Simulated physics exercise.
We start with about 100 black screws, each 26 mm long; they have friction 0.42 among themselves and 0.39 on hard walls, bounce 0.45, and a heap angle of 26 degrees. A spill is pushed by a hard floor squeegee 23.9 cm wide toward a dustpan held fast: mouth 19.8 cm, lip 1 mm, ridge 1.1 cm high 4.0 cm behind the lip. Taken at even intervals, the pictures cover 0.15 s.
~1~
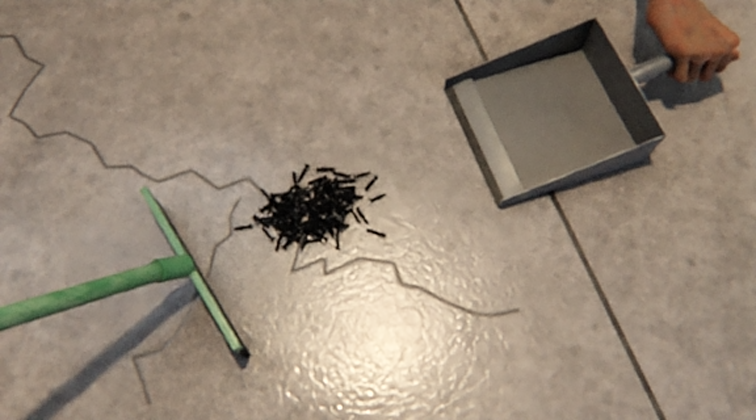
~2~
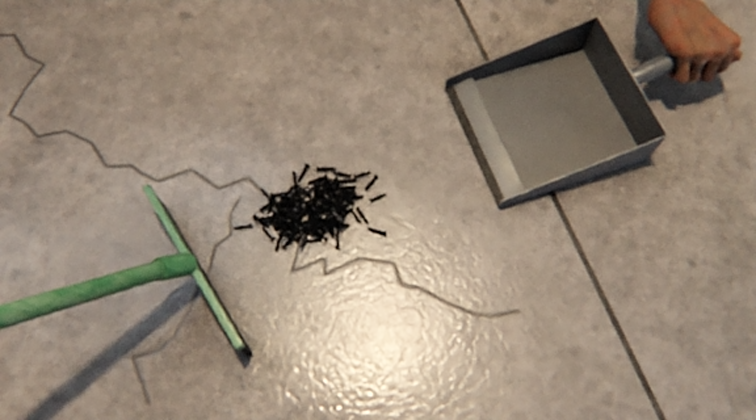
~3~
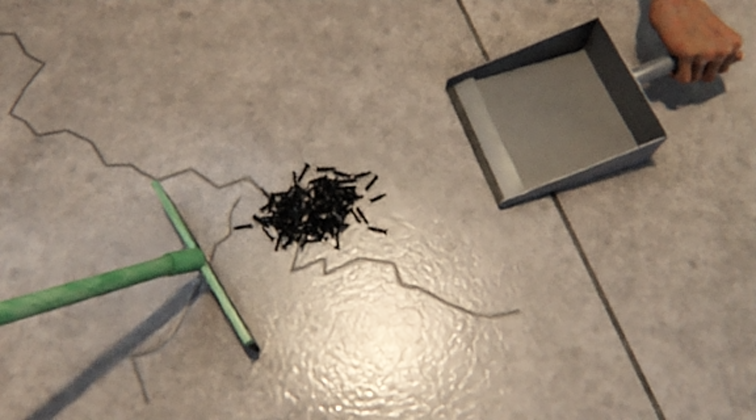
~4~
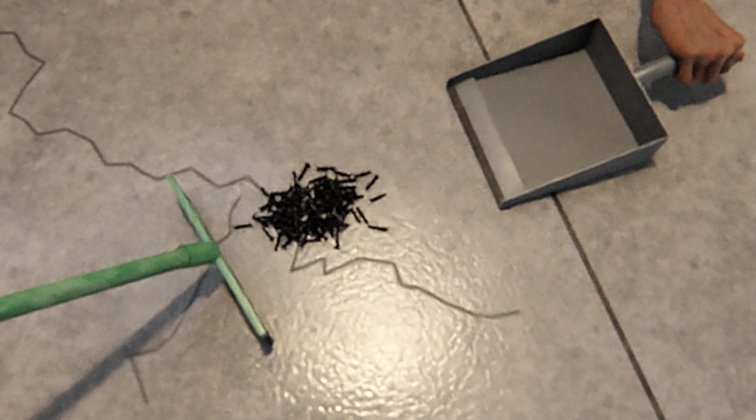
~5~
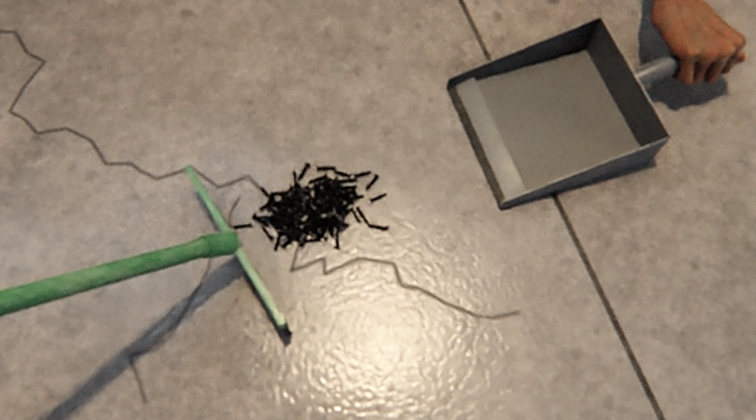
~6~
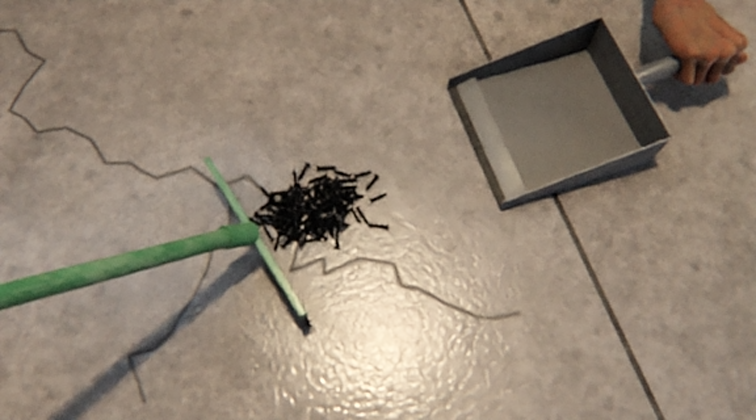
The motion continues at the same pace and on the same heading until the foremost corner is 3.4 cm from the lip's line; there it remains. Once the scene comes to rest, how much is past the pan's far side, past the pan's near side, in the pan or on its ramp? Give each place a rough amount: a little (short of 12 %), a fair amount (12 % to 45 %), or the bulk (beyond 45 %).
Far side: A little; near side: A little; pan: A fair amount.
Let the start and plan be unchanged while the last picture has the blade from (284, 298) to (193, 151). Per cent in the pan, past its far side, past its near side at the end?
The pan gets 20, the far side 30 and the near side 0.
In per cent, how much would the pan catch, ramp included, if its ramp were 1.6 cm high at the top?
It would be roughly 25 percent.
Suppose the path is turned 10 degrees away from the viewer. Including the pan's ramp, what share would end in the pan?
The pan, ramp included, would get around 30 per cent.
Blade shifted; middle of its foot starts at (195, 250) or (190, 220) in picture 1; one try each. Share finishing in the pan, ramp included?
Estimates: 40 percent and 40 percent.
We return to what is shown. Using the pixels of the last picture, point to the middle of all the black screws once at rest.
Estimated resting centre: Around (463, 131).
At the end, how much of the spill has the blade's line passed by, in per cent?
Estimate: Near 0 %.
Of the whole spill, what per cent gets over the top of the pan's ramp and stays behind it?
Roughly 5 percent.
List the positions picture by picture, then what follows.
In the first picture, blade from (237, 347) to (147, 194), moved 0.0 cm, 0 of the pieces shifted so far; middle of the pieces at (316, 207); pan at (555, 119).
In the second picture, blade from (240, 345) to (150, 192), moved 0.4 cm, 0 of the pieces shifted so far; middle of the pieces at (316, 206).
In the third picture, blade from (248, 341) to (158, 188), moved 1.5 cm, 1 of the pieces shifted so far; middle of the pieces at (316, 206).
In the fourth picture, blade from (263, 333) to (172, 181), moved 3.4 cm, 1 of the pieces shifted so far; middle of the pieces at (316, 206).
In the fifth picture, blade from (283, 324) to (191, 172), moved 5.9 cm, 1 of the pieces shifted so far; middle of the pieces at (316, 206).
In the sixth picture, blade from (303, 314) to (210, 164), moved 8.5 cm, 2 of the pieces shifted so far; middle of the pieces at (316, 206); pan at (559, 120).
Then, 0.15 s after the last picture, middle of the blade 18 cm from the lip; 0 % over the lip, far side 0 %, near side 0 %.
Then, 0.25 s after the last picture, middle of the blade 9 cm from the lip; 0 % over the lip, far side 0 %, near side 0 %.
Then, 0.48 s after the last picture, middle of the blade 7 cm from the lip; 35 % over the lip, far side 10 %, near side 0 %.
In the end, far side 10 %, near side 0 %, pan 35 %, in front of the lip or behind the blade 60 %.
